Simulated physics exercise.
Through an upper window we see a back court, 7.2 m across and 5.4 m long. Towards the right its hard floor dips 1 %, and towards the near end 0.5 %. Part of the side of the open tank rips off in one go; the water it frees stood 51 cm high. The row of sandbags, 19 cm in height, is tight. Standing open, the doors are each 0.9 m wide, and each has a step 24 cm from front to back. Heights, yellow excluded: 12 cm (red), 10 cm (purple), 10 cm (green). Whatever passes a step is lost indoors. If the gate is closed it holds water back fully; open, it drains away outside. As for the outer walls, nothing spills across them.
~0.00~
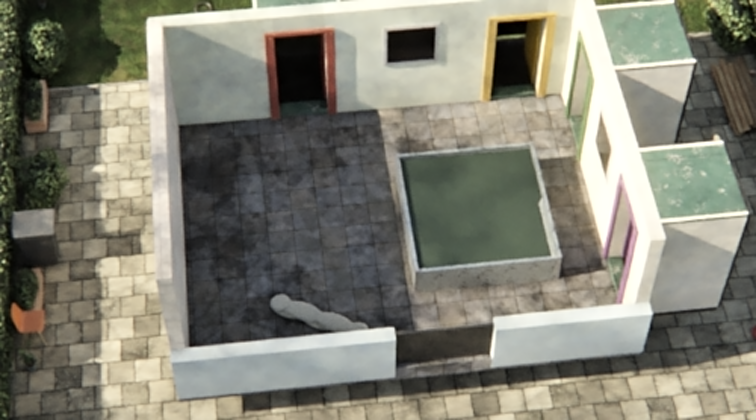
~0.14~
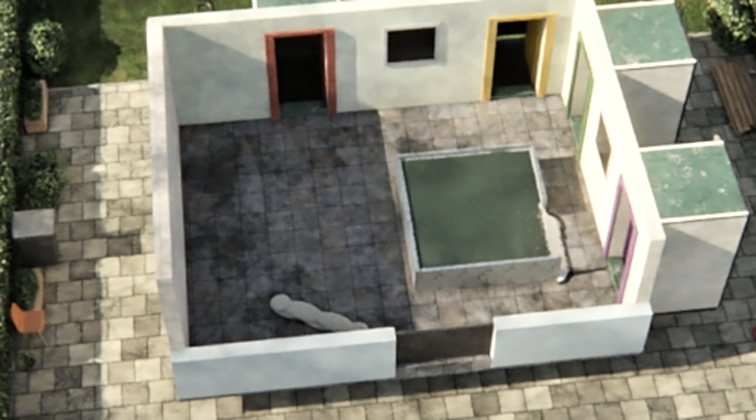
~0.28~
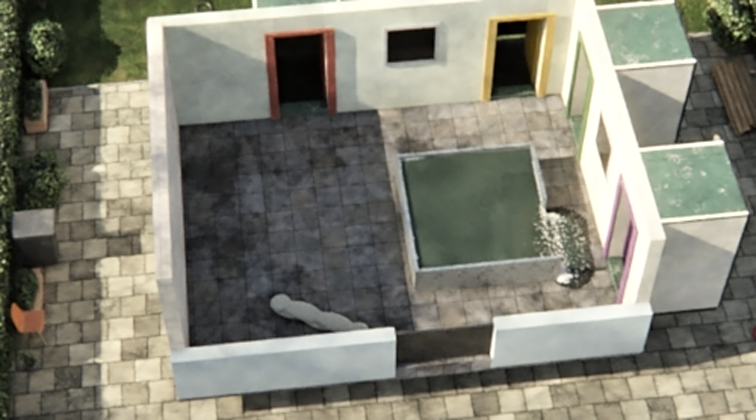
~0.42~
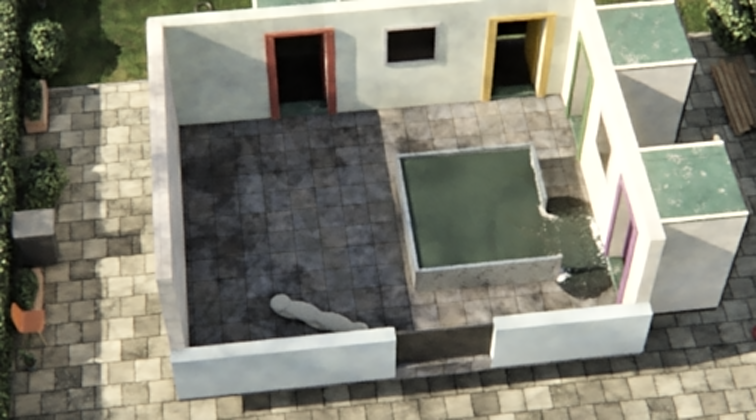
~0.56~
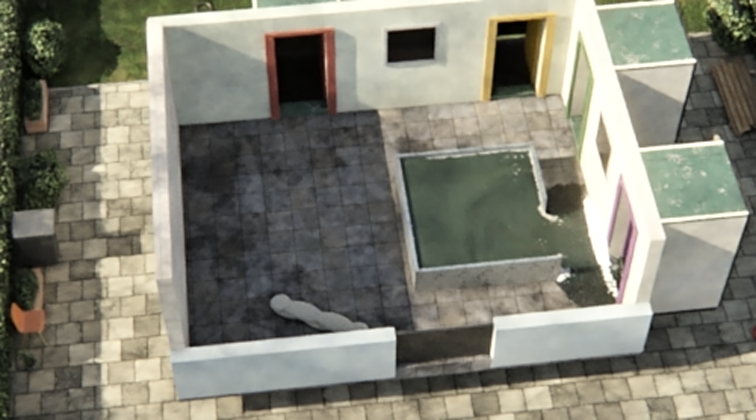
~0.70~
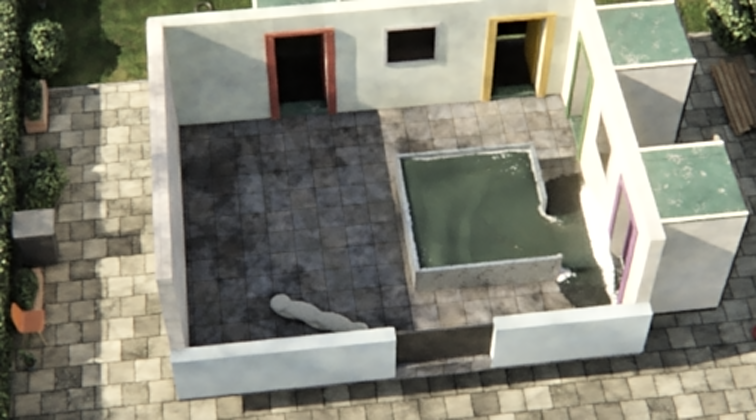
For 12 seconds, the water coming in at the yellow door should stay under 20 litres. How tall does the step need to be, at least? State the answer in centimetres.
Close to 17 cm is just enough.
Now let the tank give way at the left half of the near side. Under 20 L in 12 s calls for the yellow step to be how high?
Some 8.5 cm.
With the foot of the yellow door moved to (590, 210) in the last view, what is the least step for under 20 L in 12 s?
Roughly 28 cm.
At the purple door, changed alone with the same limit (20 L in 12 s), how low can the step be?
Purple door - some 33 centimetres.
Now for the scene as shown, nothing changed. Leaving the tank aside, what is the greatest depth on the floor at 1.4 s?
Up to some 44 centimetres, I'd say.
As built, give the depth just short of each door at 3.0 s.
Yellow door 20 cm, red door 0 cm, purple door 25 cm, green door 6 cm.
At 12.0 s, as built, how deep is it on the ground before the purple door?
Depth: Near 10.5 cm.
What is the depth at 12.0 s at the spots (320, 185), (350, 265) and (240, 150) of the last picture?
7, 3 and 7 cm, respectively.
After 1.4 s water covers 10 % of the floor, deepest (44 cm) near (594, 247); it has not reached the yellow door.
After 3.0 s water covers 35 % of the floor, deepest (36 cm) near (617, 334); 20 cm at the yellow door, 34 litres in over its 8 cm step.
After 12.0 s water covers 95 % of the floor, deepest (11 cm) near (606, 335); 6 cm at the yellow door, 183 litres in over its 8 cm step.
At the yellow door as built, the water arrived by 2.0 s and peaked near 21 cm at 3.2 s.
Run again over the same 12 s with other heights there, 46 litres in over 14.5 cm, 10 litres over 19.5 cm. The limit of 20 litres is kept from about 17 cm up.
